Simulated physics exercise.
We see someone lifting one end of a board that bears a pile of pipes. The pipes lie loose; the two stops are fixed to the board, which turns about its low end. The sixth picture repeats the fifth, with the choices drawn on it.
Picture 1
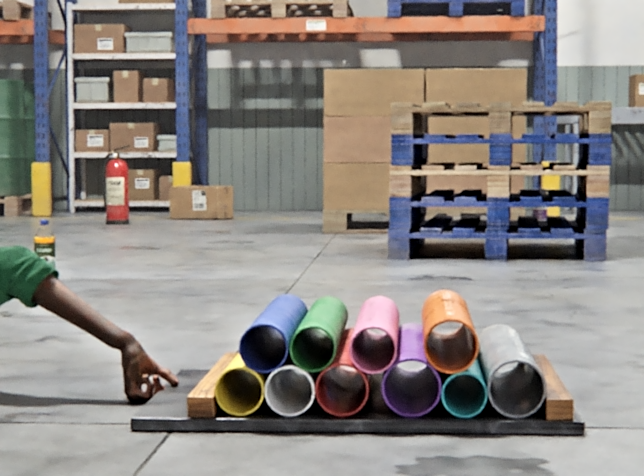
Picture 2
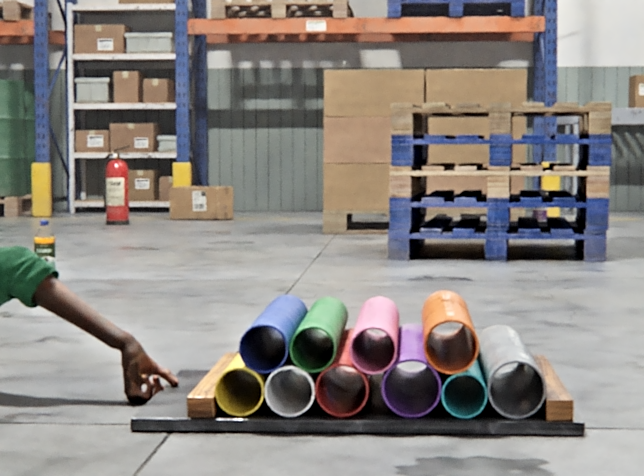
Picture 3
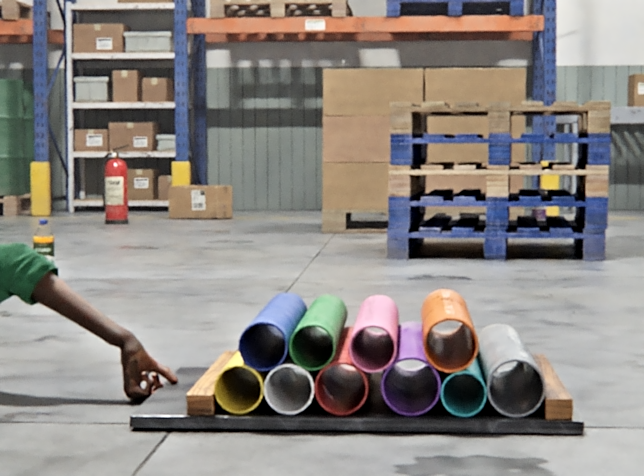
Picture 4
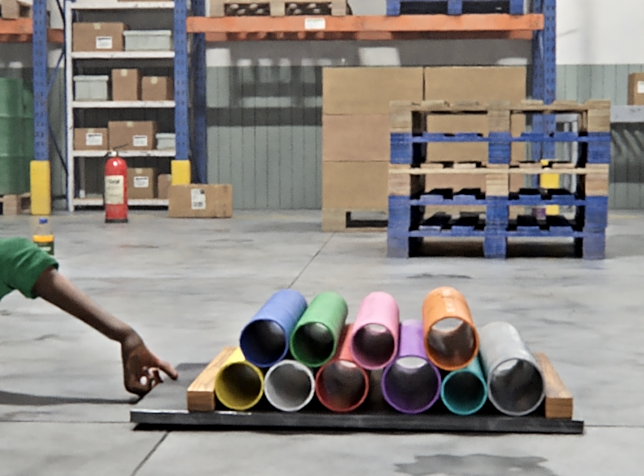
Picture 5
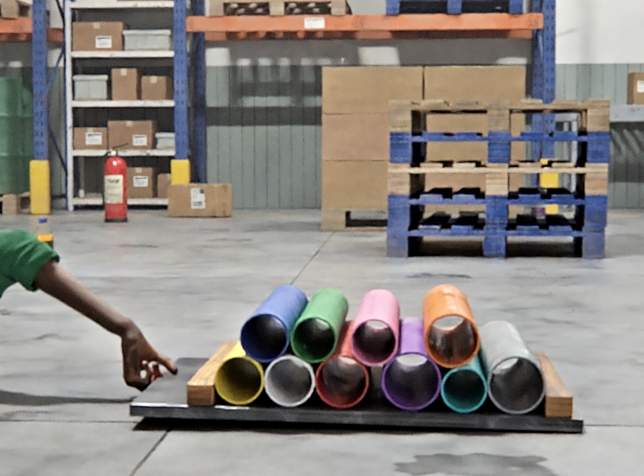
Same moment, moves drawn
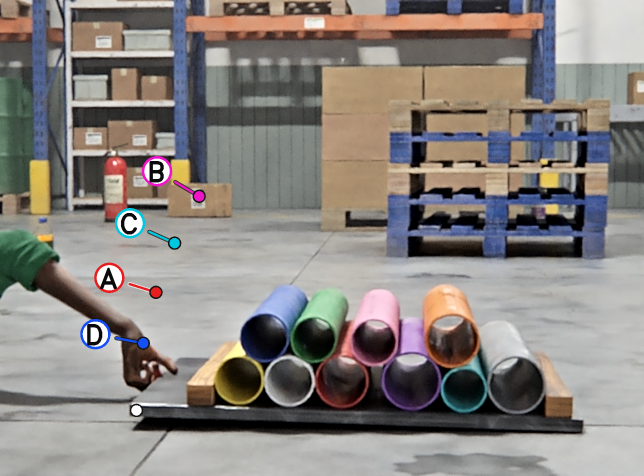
Colourful pipes lie stacked in two rows on a dark board on a grey warehouse floor, seen from the front at a low, still viewpoint. Yellow, white, red, purple, teal and grey pipes sit between wooden blocks beneath blue, green, pink and orange ones, with shelving, boxes and blue pallets behind. From the left, a green-sleeved arm reaches to the board and lifts its left end slightly, while the pipes barely shift.
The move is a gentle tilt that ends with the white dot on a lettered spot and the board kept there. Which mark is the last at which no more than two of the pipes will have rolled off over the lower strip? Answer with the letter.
No higher than B.
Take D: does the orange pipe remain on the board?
The orange pipe: Yes.
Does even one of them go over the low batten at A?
At A: No.
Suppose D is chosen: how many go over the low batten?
The count is none.
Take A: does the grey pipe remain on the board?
Yes, with A.
On the marked copy, A at (156, 292); B at (199, 196); C at (175, 243); D at (143, 343); the white dot at (137, 410).
With B. Early on, board at 18°.
Further on, board at 31°.
At the end, board at 31°, none over the low batten.
As for the rest, A none over the low batten; C none over the low batten; D none over the low batten.
